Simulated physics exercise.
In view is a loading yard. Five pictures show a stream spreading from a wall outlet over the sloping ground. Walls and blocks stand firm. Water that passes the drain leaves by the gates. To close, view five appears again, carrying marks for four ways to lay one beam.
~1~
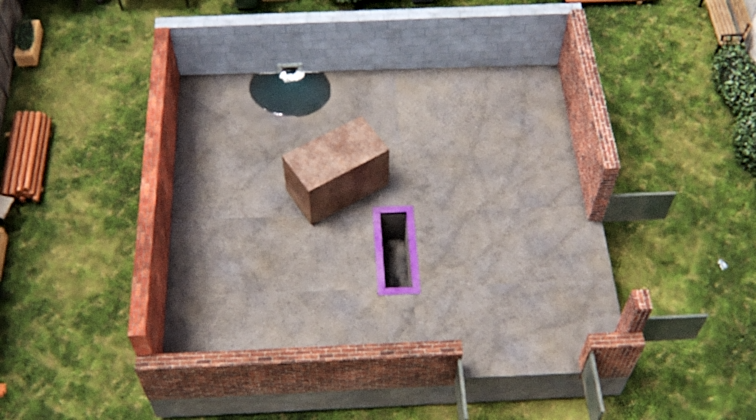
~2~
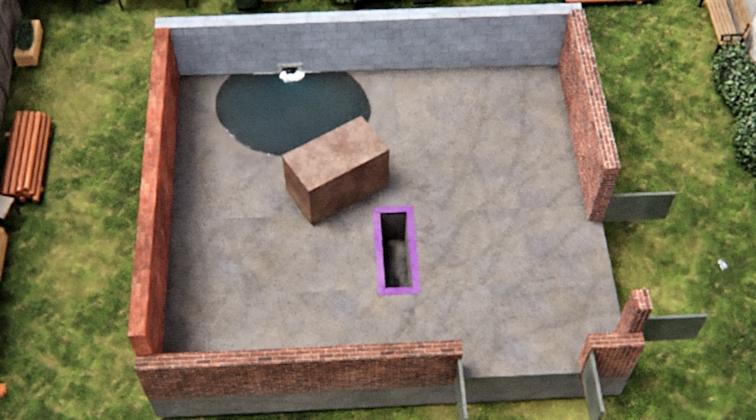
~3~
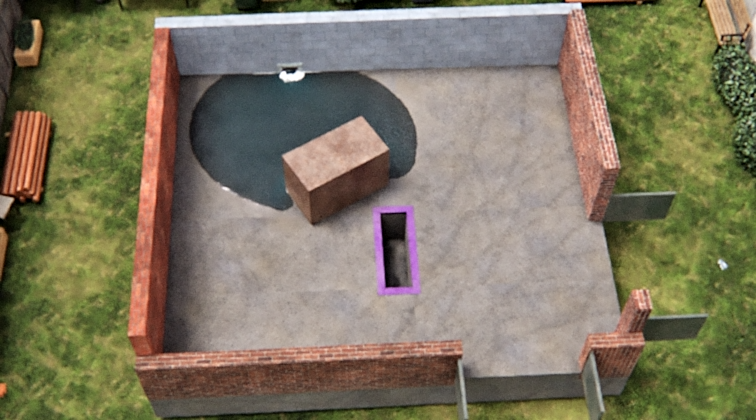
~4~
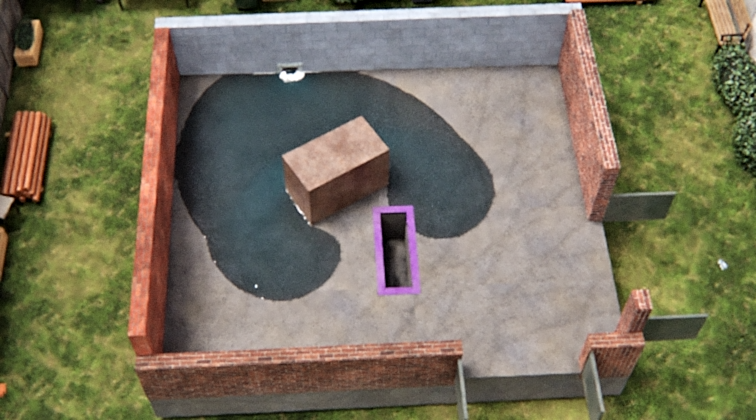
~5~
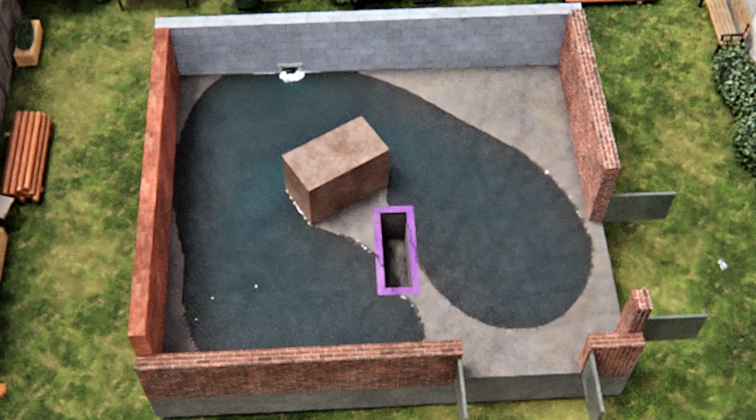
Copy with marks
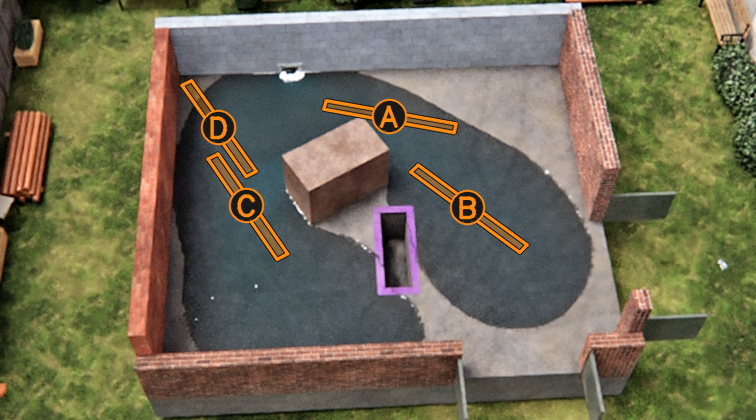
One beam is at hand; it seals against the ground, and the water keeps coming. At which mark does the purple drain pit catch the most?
C works best here.
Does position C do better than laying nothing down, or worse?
It is better.
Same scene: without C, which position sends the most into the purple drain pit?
The answer is B.
On the marked copy, A from (325, 104) to (455, 128); B from (414, 168) to (523, 248); C from (213, 156) to (282, 256); D from (186, 83) to (251, 173).
Choosing A, about 3 % of the stream runs into the purple drain pit, about 97 % out by the gates.
Choosing B, about 6 % of the stream runs into the purple drain pit, about 93 % out by the gates.
Choosing C, about 12 % of the stream runs into the purple drain pit, about 88 % out by the gates.
Choosing D, about 3 % of the stream runs into the purple drain pit, about 97 % out by the gates.
